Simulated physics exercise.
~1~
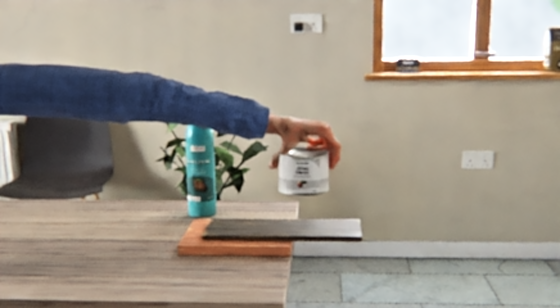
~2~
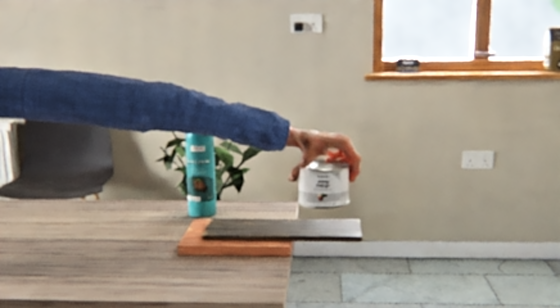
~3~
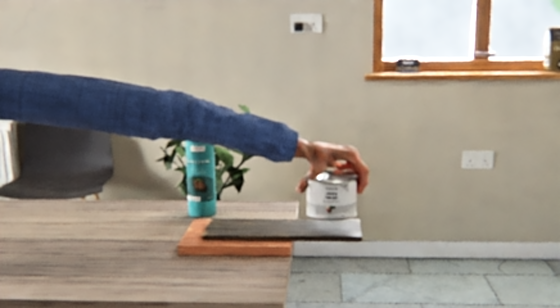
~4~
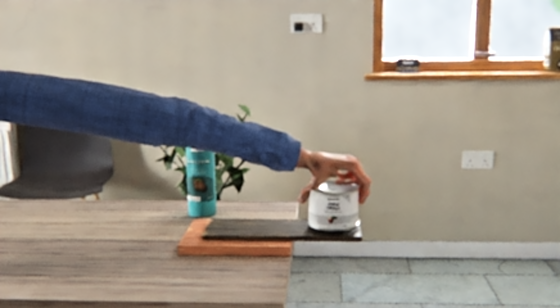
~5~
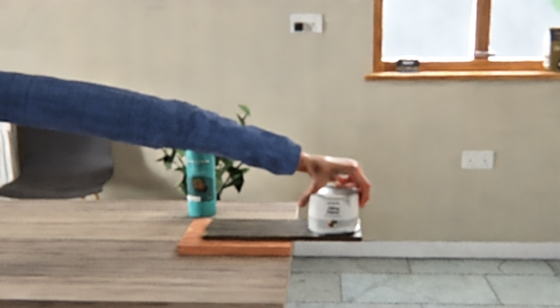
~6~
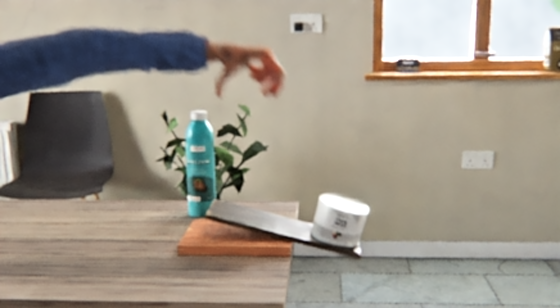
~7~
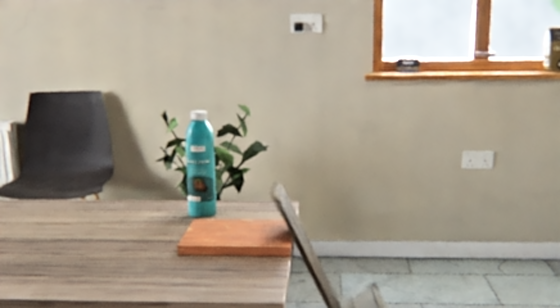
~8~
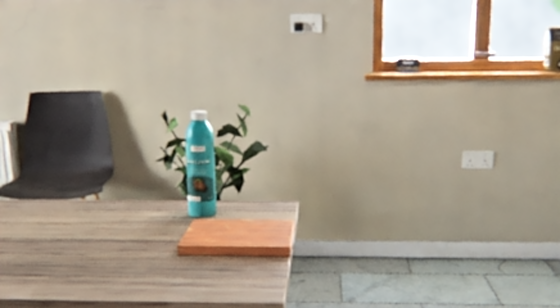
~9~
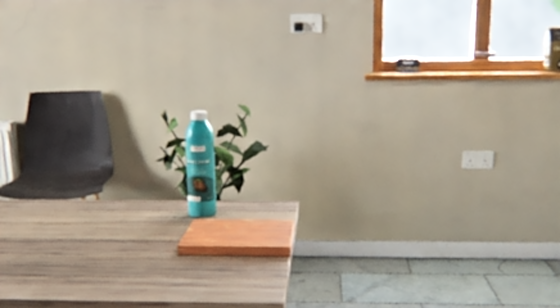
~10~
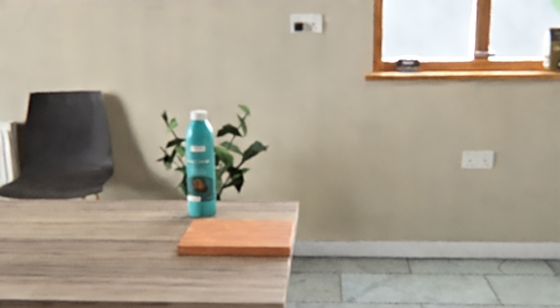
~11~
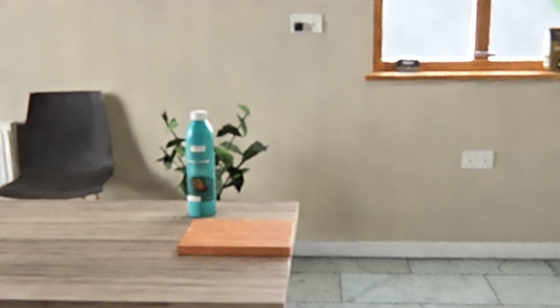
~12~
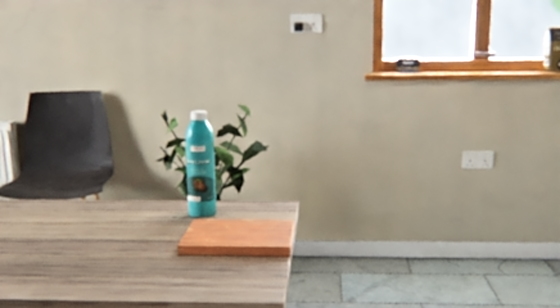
At a table edge, a hand sets a white tub on an overhanging black plank and lets go, both tipping and falling away.
